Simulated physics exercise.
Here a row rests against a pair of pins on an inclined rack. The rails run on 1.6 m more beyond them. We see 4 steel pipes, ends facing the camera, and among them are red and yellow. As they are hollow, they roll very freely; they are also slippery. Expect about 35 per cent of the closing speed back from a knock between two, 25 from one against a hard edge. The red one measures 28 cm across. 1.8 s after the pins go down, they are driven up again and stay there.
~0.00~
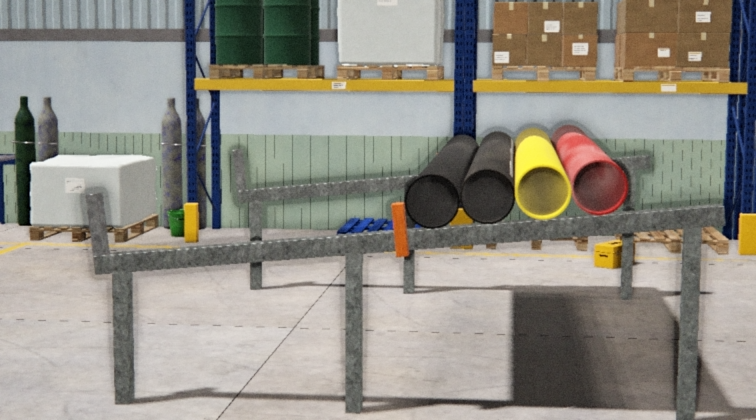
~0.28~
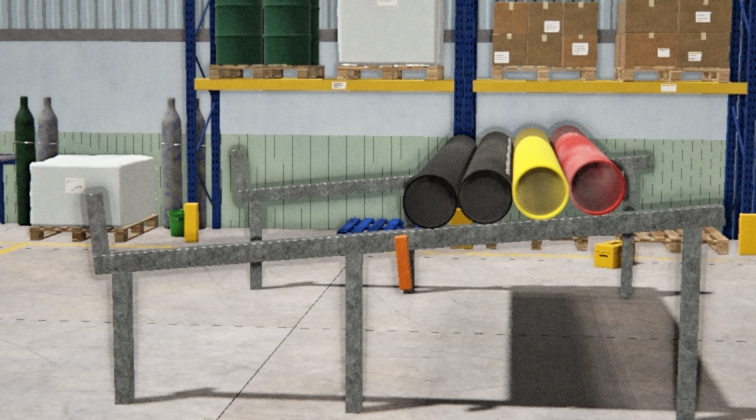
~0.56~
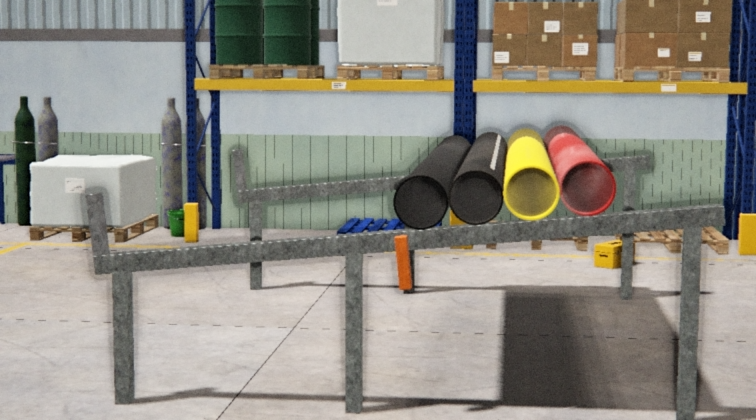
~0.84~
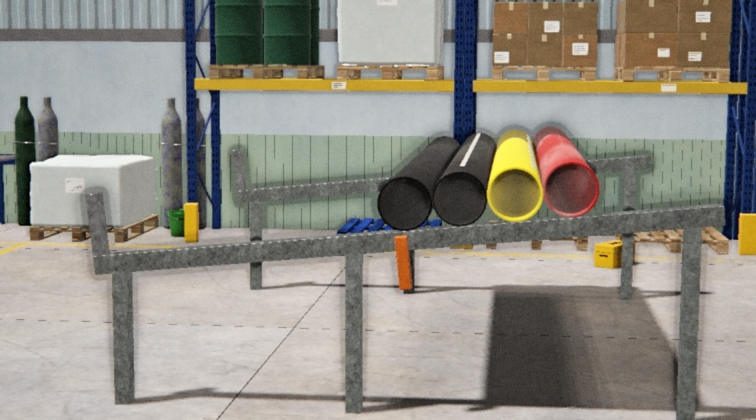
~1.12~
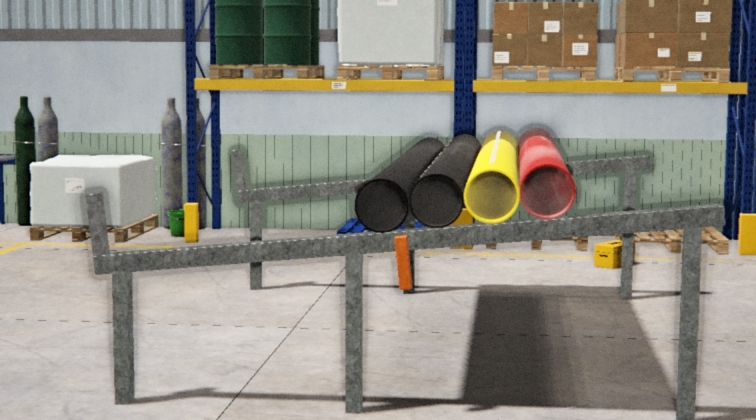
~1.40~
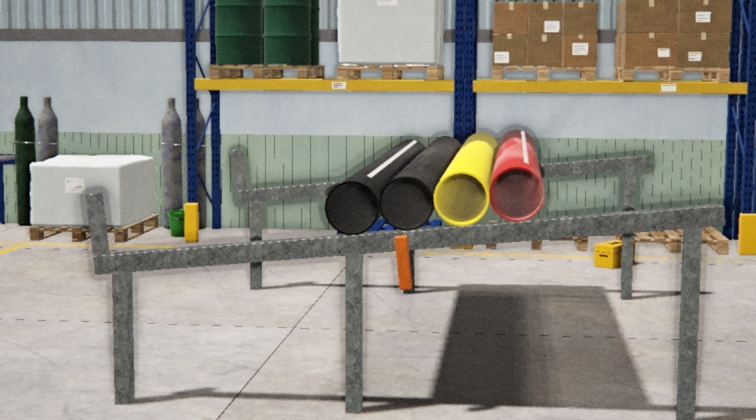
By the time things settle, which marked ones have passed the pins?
As for the red one, it is caught; the yellow one makes it by.
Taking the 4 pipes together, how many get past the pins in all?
Count of them: 3.
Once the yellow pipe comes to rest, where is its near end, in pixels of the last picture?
Near pixel (229, 218).
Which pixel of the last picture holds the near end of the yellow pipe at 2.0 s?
(370, 175), more or less.
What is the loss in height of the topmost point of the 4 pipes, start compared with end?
10 cm.
After 1.7 s, red is on the rails, 40 cm above the pins, rolling left; yellow is on the rails, 10 cm above the pins, rolling left; 2 through so far.
After 2.0 s, red is on the rails, 20 cm above the pins, rolling right; yellow is in the air, 15 cm below the pins, rolling left; 3 through so far.
At rest (3.3 s), red is on the rails, 15 cm above the pins; yellow is on the rails, 90 cm below the pins; 3 through so far.
